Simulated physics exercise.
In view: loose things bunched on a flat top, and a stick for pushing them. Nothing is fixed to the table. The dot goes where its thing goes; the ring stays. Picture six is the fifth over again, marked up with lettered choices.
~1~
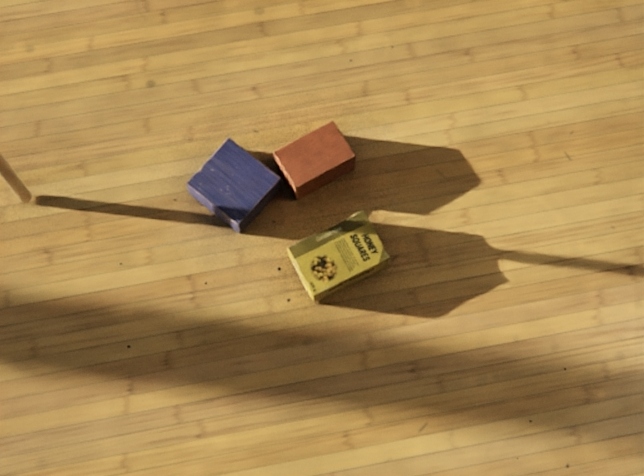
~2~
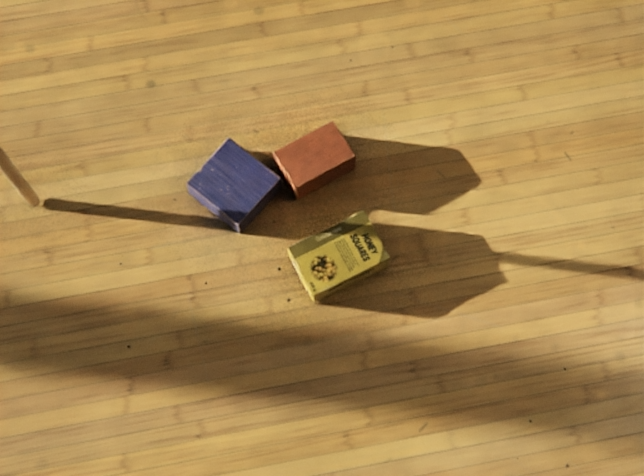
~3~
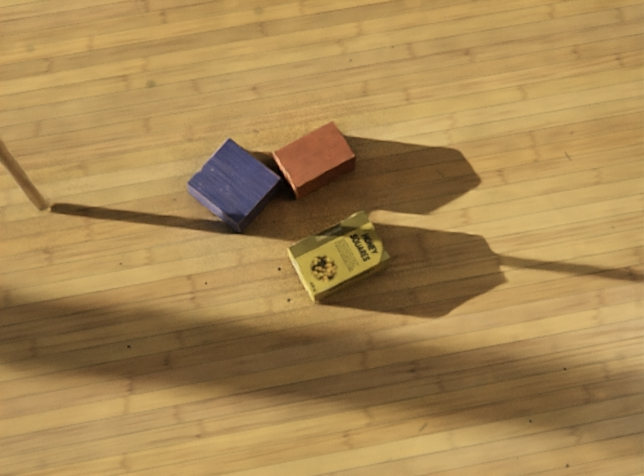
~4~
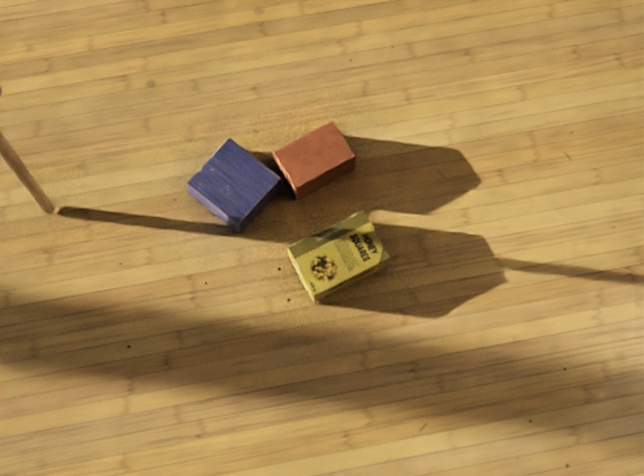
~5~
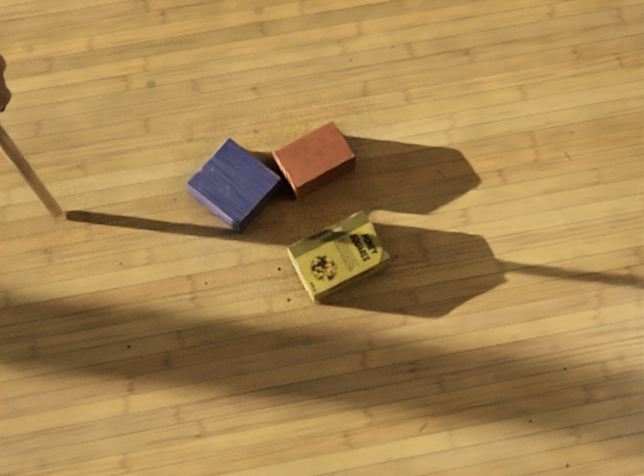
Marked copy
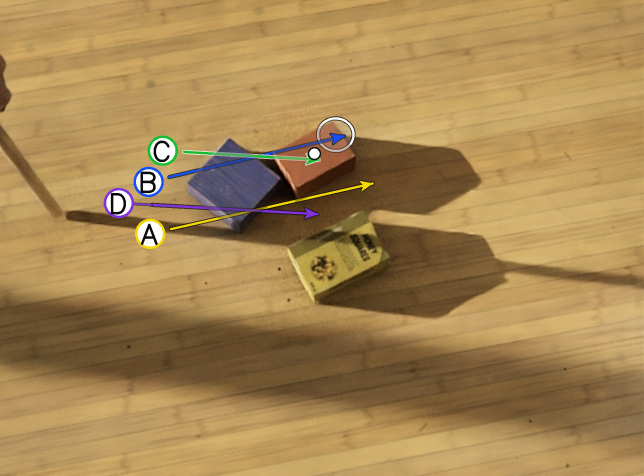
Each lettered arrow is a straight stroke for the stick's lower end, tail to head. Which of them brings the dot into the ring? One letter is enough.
The stick should follow A.
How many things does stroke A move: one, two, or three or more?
In all, two.
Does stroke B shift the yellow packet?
No.
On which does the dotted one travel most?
That is D.
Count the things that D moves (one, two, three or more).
Two.
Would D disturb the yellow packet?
No.
On the marked copy, A from (171, 229) to (373, 183); B from (169, 177) to (344, 136); C from (184, 152) to (319, 160); D from (152, 205) to (318, 214); the ring at (336, 135); the white dot at (314, 154).
Following A. Soon after the start, foot of the stick (244, 214); orange block (334, 147); blue block (256, 174).
Later, foot of the stick (317, 196); orange block (337, 144); blue block (269, 163).
In the end, foot of the stick (373, 184); orange block (337, 144); blue block (269, 163); the dot on the orange block is in the ring.
As for the rest, B leaves the dotted thing at (321, 165); C leaves the dotted thing at (340, 174); D leaves the dotted thing at (360, 118).
